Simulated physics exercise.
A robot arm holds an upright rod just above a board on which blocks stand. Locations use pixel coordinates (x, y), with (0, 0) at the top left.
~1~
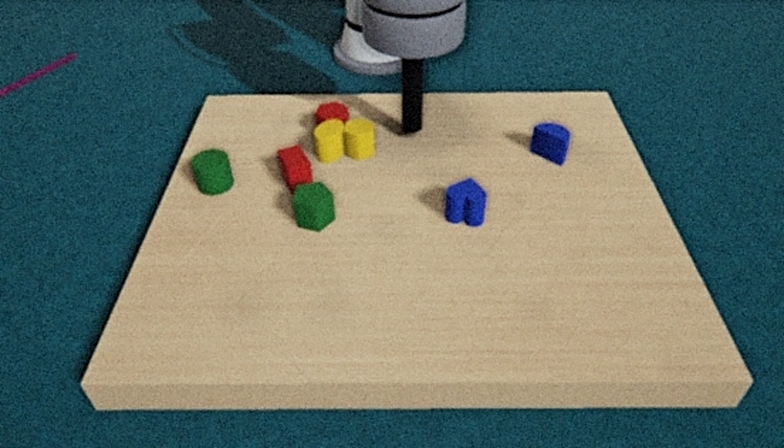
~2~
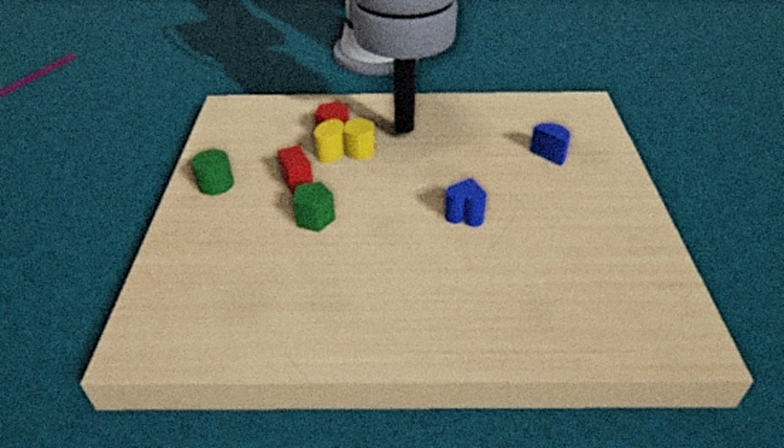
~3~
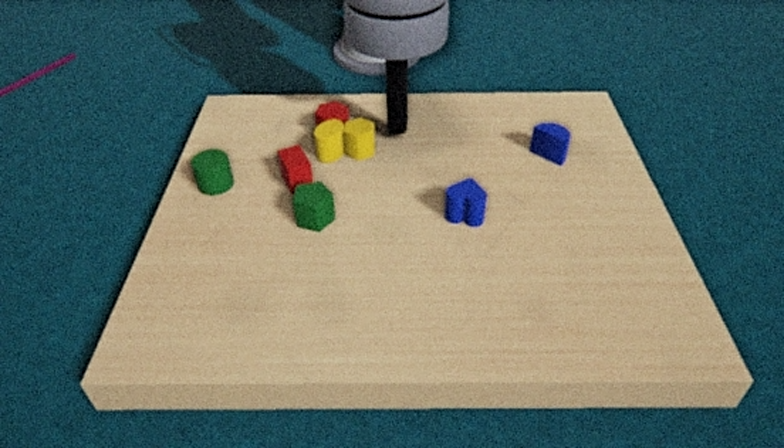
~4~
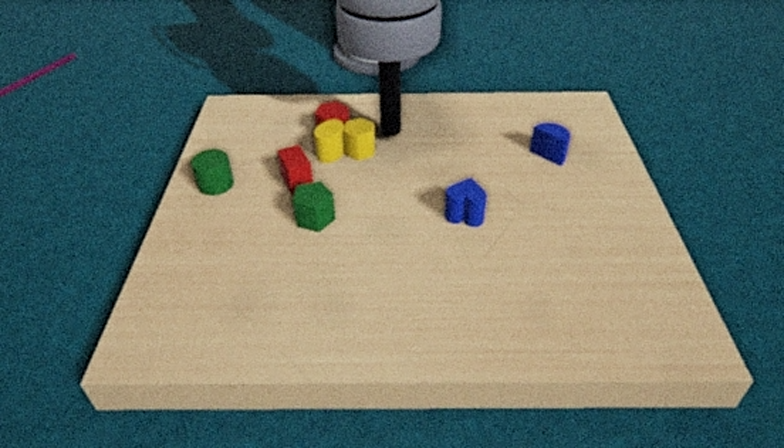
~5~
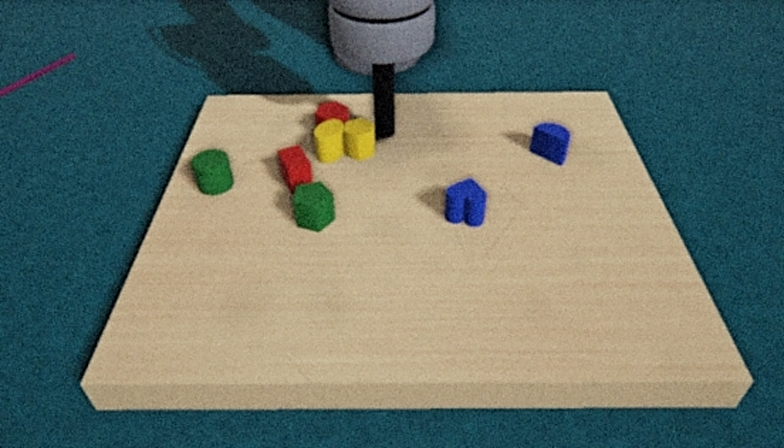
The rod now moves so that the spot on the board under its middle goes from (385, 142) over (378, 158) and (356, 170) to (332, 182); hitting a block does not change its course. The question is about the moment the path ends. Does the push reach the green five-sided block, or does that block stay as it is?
It keeps its spot.
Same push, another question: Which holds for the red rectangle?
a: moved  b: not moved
b - not moved.
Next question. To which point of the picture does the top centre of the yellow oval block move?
Answer: (312, 126).
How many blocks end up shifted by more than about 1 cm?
Count: Two.
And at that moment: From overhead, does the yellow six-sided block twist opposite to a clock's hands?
The answer is no.
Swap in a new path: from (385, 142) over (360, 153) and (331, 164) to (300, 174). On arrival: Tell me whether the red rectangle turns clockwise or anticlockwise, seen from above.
The red rectangle rotates counterclockwise.
On the path given first. One third of the way, rod at (377, 150); yellow oval block at (322, 128); yellow six-sided block at (349, 133), turned 40° clockwise.
Two thirds of the way, rod at (355, 161); yellow oval block at (313, 127), turned 20° clockwise; yellow six-sided block at (330, 139), turned 85° clockwise.
At the end, rod at (331, 173); red rectangle in place; green five-sided block in place; yellow oval block at (312, 126), turned 20° clockwise; yellow six-sided block at (319, 141), turned 125° clockwise.
